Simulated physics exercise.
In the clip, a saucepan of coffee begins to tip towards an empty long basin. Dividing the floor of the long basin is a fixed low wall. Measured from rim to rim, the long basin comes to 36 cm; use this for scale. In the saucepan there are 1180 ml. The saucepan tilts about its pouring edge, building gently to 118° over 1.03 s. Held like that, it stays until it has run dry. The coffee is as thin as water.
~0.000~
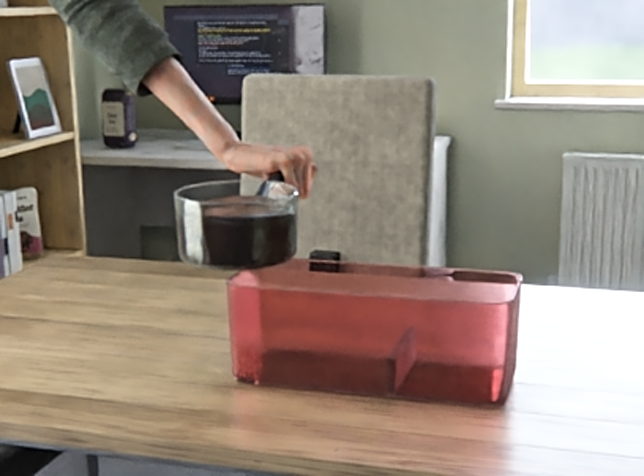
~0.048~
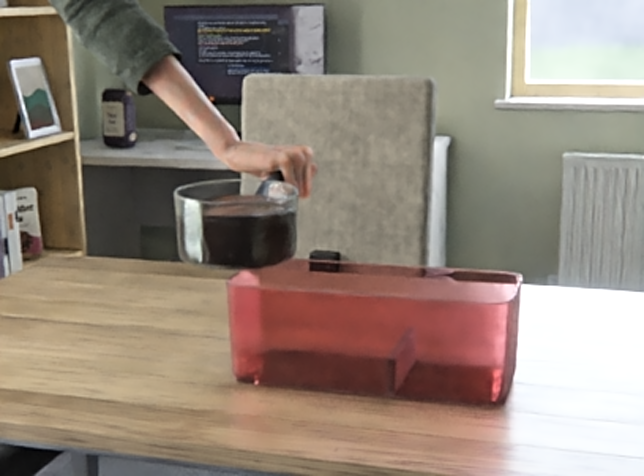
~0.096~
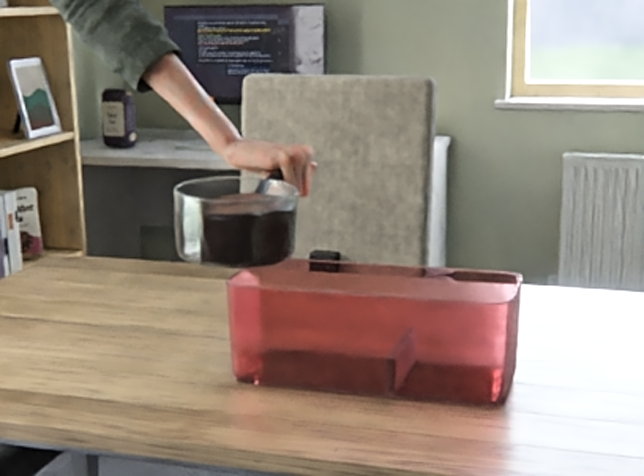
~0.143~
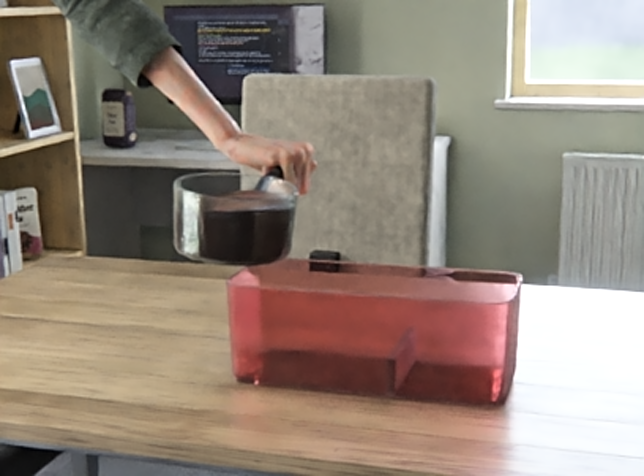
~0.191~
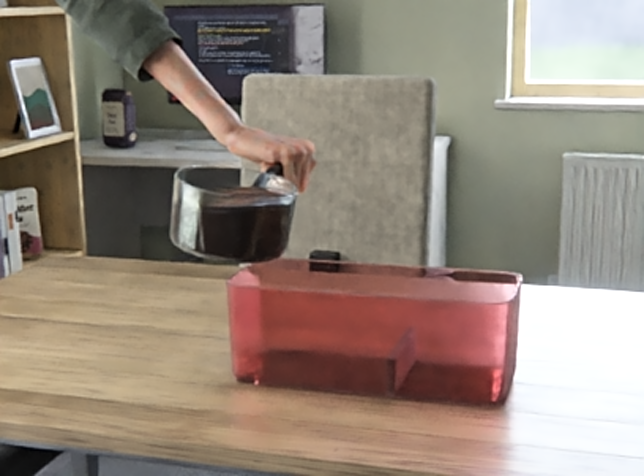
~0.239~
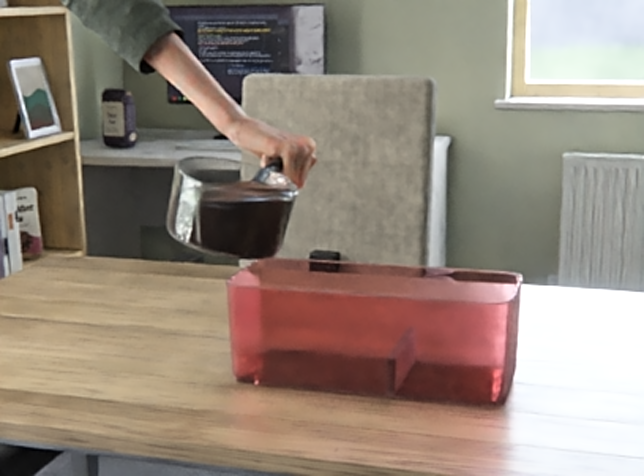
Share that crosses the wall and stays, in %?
35 %.
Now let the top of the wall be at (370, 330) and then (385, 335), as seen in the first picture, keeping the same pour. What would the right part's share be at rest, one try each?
Respectively 80 and 50 %.
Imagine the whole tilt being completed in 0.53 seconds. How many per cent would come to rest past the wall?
30 per cent.
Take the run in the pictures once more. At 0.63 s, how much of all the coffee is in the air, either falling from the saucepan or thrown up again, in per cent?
About 34 per cent.
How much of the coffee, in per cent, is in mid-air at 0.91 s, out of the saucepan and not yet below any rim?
Some 12 per cent.
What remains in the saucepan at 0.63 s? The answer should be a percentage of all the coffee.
Around 58 percent.
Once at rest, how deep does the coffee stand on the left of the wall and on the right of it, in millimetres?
The left side settles near 28 mm and the right side near 24 mm.
Then, 0.63 s in, the tilt is 79° and 58 per cent is still to pour, 7 is left of the wall and 0 right of it.
Then, 0.91 s in, the tilt is 114° and 6 per cent is still to pour, 50 is left of the wall and 31 right of it.
Then, 1.21 s in, the tilt is 118° and 0 per cent is still to pour, 71 is left of the wall and 28 right of it.
Then, 1.53 s in, the tilt is 118° and 0 per cent is still to pour, 66 is left of the wall and 33 right of it.
Finally, 64 per cent lies left of the wall, 35 right of it and 1 outside.
